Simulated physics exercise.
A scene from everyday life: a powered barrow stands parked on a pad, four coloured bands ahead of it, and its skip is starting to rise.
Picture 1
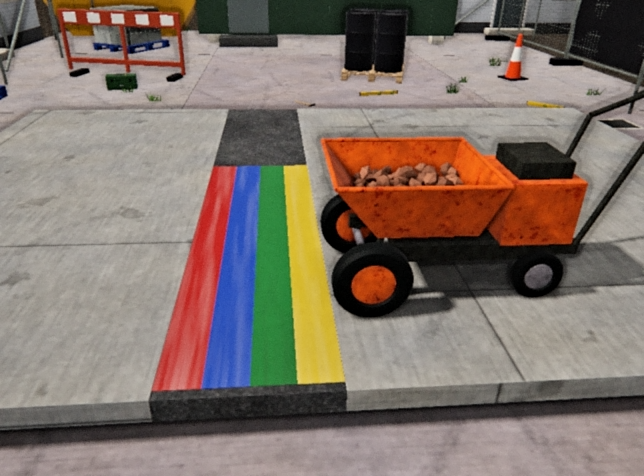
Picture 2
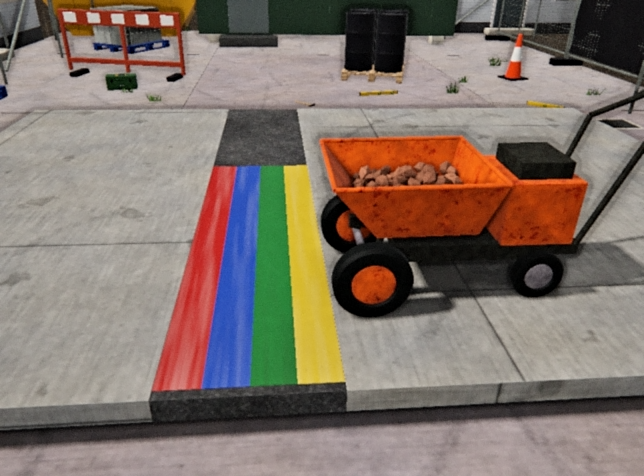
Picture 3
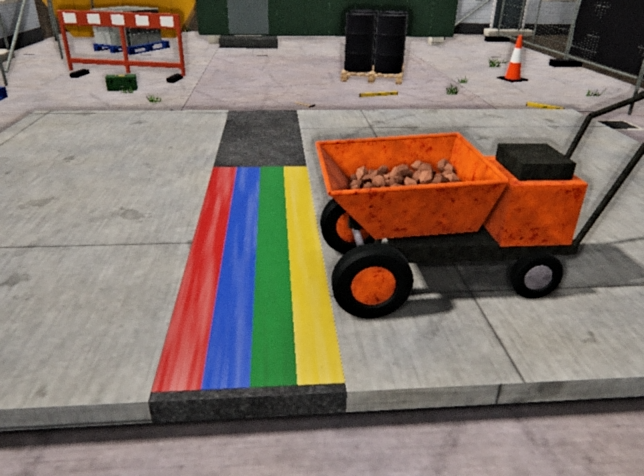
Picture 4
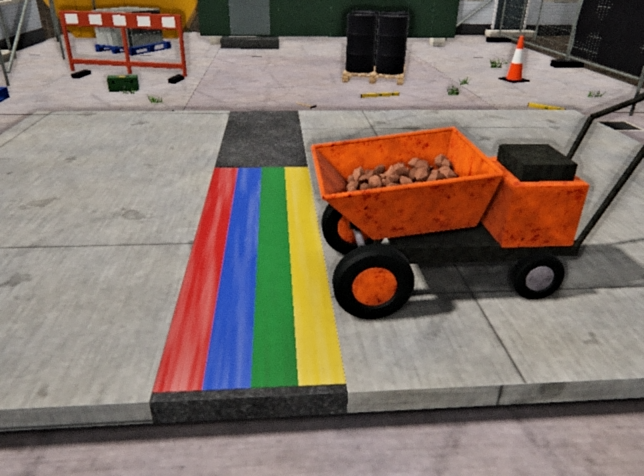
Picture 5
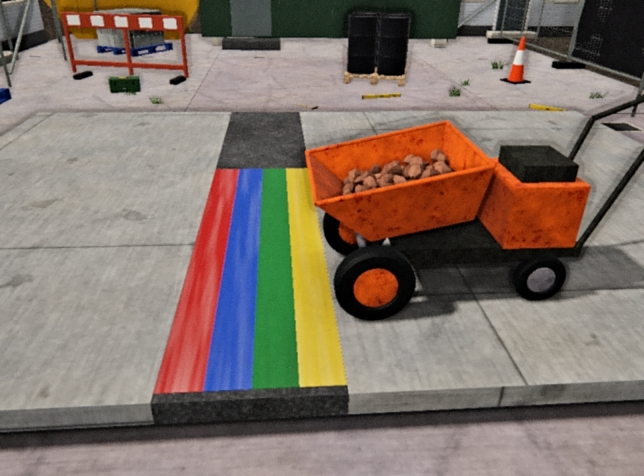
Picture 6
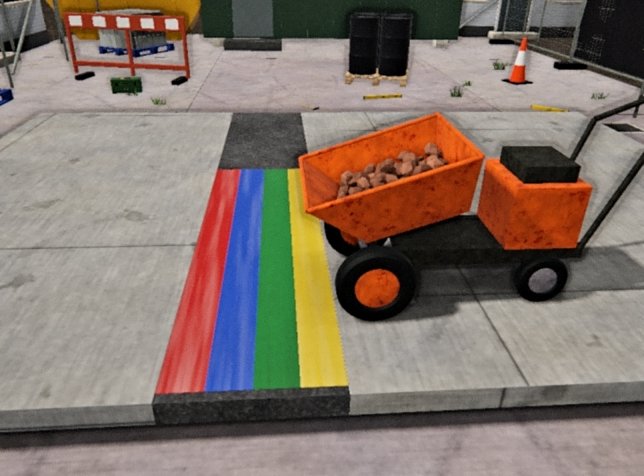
The orange skip of a small powered barrow, loaded with brown rubble, starts out level and tilts forward to the left, slowly at first and then clearly, its back end lifting off the chassis. The barrow's wheels stay put on a grey concrete pad, right of red, blue, green and yellow bands. The view is from slightly above, with a barrier and traffic cone behind, and barely shifts.
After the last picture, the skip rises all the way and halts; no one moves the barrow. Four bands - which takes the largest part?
Largest part: The blue band.
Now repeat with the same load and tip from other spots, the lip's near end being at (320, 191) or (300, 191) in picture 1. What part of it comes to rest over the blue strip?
In turn 30 and 10 in a hundred.
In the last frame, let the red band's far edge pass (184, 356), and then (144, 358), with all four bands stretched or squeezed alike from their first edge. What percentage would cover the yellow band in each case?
Shares: About 0 per cent; about 0 per cent.
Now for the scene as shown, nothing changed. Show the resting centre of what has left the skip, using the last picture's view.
Roughly at (232, 280), give or take.
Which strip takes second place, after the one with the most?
That red strip comes second.
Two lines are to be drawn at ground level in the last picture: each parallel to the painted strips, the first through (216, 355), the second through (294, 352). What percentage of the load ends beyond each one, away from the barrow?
Roughly 30 per cent, and 70 per cent.
Soon after the last picture, skip tipped steeply; all in the skip.
A little later, skip tipped right over; about two thirds in the skip; a small part over the green strip; about a quarter over the blue strip; a stray few over the red strip; a stray few off the paint.
Later still, skip tipped right over; about a third in the skip; a small part over the green strip; about a third over the blue strip; about a quarter over the red strip; a small part off the paint.
At rest, skip tipped right over; about a third in the skip; none over the yellow strip; a small part over the green strip; about a third over the blue strip; about a quarter over the red strip; a small part off the paint.
